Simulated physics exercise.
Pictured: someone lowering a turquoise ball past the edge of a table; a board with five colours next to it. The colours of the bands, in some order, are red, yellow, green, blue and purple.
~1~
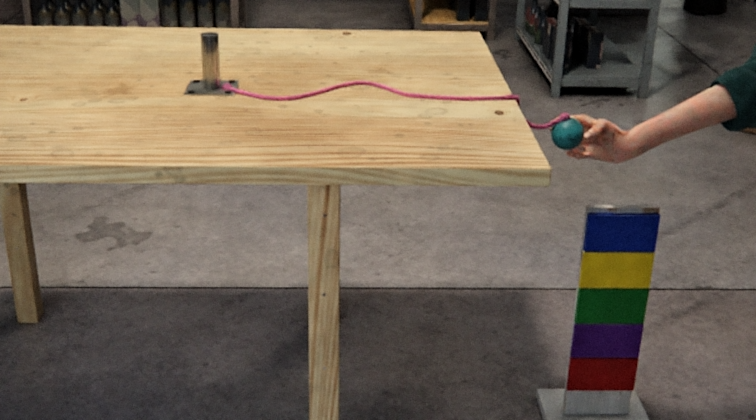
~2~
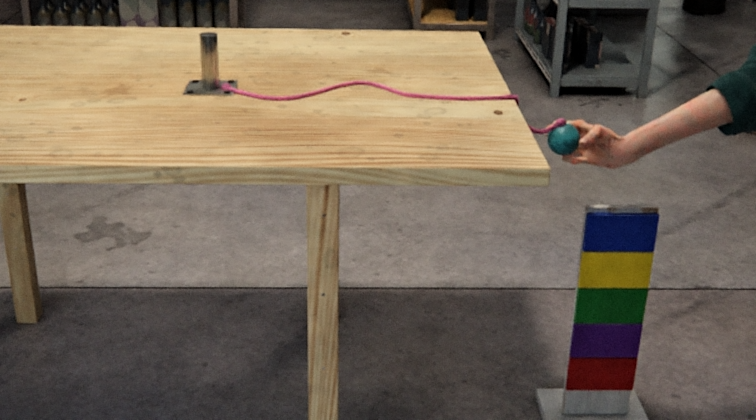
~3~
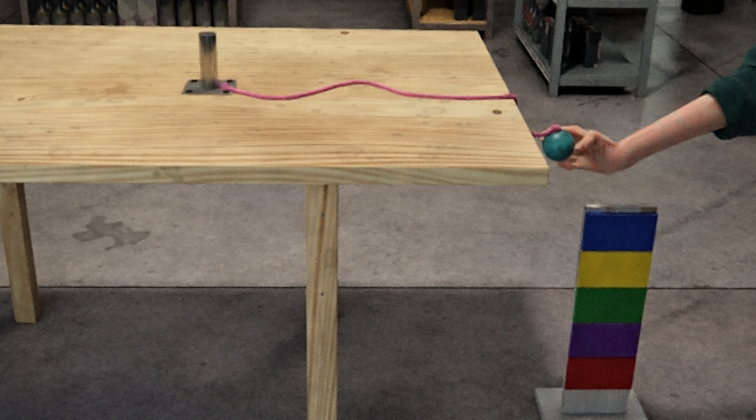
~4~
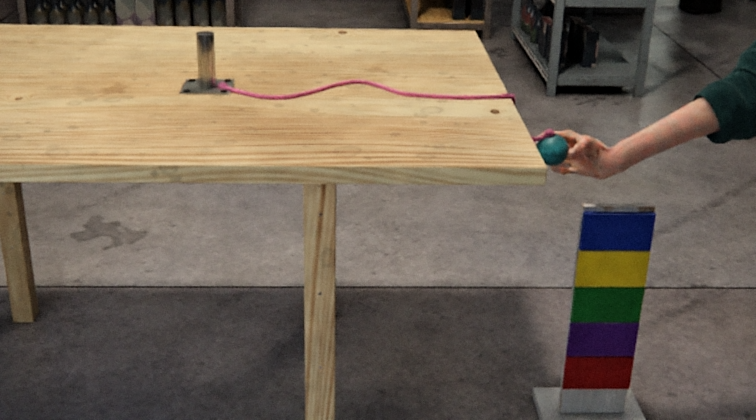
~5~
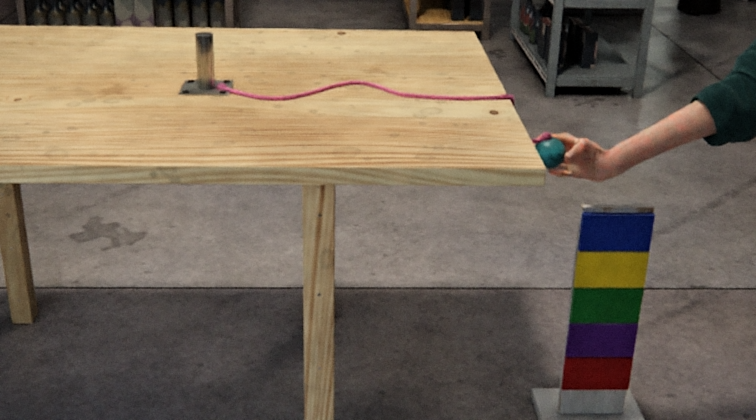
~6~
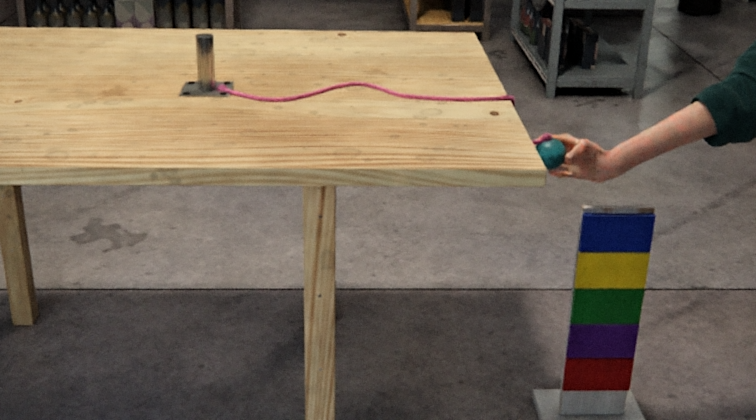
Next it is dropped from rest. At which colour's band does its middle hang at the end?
The blue band.
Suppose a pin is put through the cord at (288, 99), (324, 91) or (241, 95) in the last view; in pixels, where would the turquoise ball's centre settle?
Try 1: (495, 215); try 2: (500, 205); try 3: (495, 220).
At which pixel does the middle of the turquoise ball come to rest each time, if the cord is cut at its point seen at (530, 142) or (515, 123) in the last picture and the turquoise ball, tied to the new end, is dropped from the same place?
In order, about (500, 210) and about (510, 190).
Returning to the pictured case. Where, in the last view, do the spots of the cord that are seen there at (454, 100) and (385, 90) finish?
First one close to (501, 95), second close to (425, 93).
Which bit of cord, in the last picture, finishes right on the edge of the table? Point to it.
It's the point at about (461, 100).
Soon after, ball near (469, 215); level with blue.
Then, ball near (504, 226); level with blue.
At rest, ball near (494, 227); level with blue. The cord holds its middle at blue.
